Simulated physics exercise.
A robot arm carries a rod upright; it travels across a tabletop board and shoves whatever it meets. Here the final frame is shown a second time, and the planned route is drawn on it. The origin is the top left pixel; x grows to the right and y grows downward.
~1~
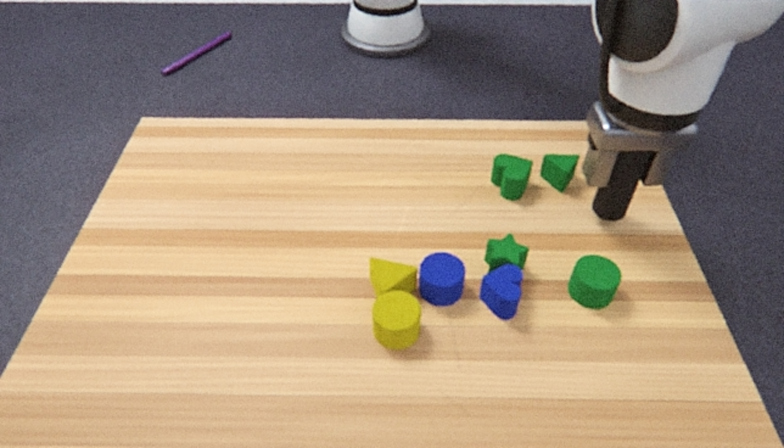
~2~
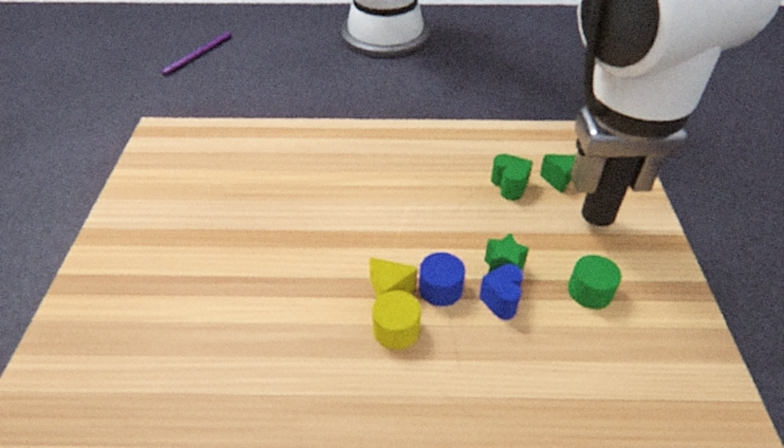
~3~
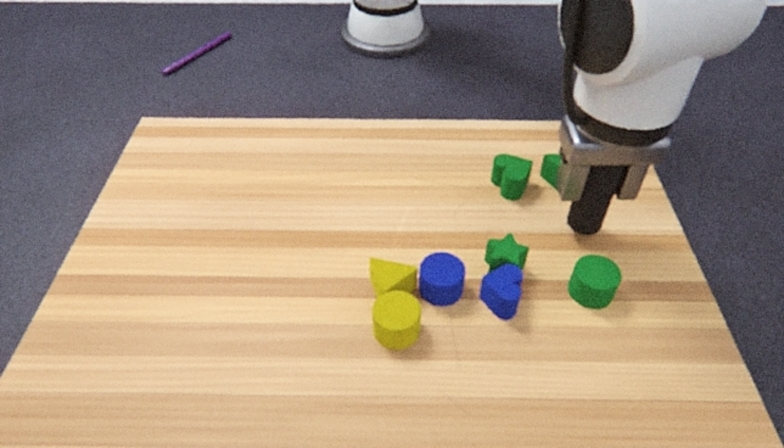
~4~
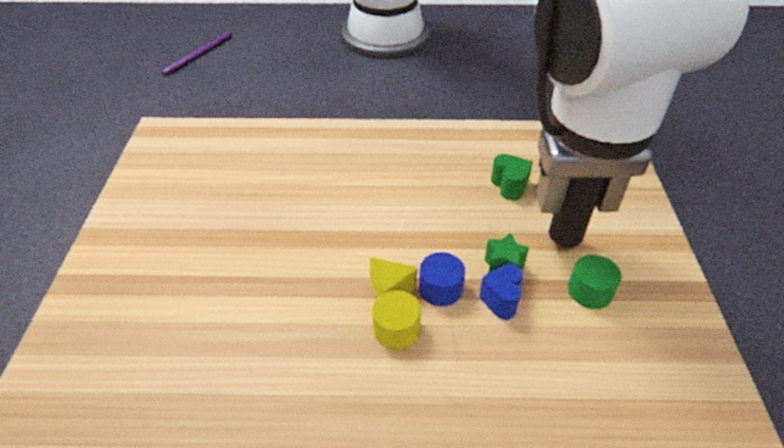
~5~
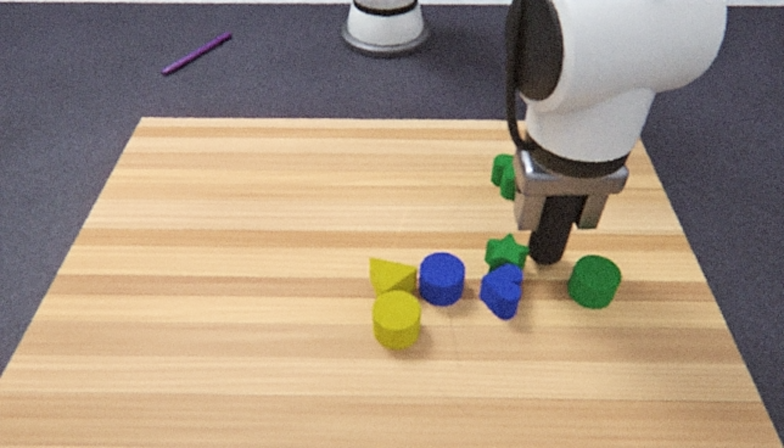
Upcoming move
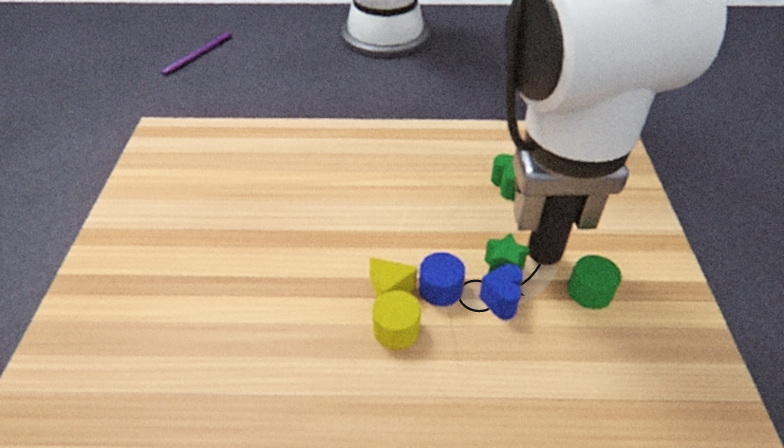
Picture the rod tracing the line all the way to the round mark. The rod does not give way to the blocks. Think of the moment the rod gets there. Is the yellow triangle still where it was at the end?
Yes - that is the case.
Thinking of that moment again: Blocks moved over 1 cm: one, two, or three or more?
The answer is two blocks.
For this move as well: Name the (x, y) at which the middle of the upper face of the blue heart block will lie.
The top centre is at (474, 306).
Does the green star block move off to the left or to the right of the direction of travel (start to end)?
Toward the right.
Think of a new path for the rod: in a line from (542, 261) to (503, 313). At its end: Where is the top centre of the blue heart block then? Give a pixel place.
In the picture, that point is around (475, 302).
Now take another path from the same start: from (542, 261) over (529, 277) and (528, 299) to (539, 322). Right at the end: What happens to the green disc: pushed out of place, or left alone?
It is not moved.
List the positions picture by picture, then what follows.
In the first frame, lower end of the rod at (609, 210), tops of blocks, yellow triangle at (390, 271), blue disc at (443, 268), blue heart block at (506, 281), green star block at (508, 248).
In the second frame, rod at (598, 215), blocks as before.
In the third frame, rod at (584, 223), blocks as before.
In the fourth frame, rod at (566, 235), blocks as before.
In the fifth frame, rod at (545, 252), yellow triangle at (390, 271), blue disc at (443, 268), blue heart block at (506, 281), green star block at (508, 248).
The drawn path runs from (542, 261) through (529, 278) and (506, 291) to (478, 296).
The first path, step by step. Halfway along, rod at (521, 277); blue heart block at (496, 288); green star block at (495, 248).
At the end, rod at (479, 287); yellow triangle not moved; blue disc at (439, 268); blue heart block at (474, 306), turned 65° anticlockwise; green star block at (484, 247), turned 55° clockwise.
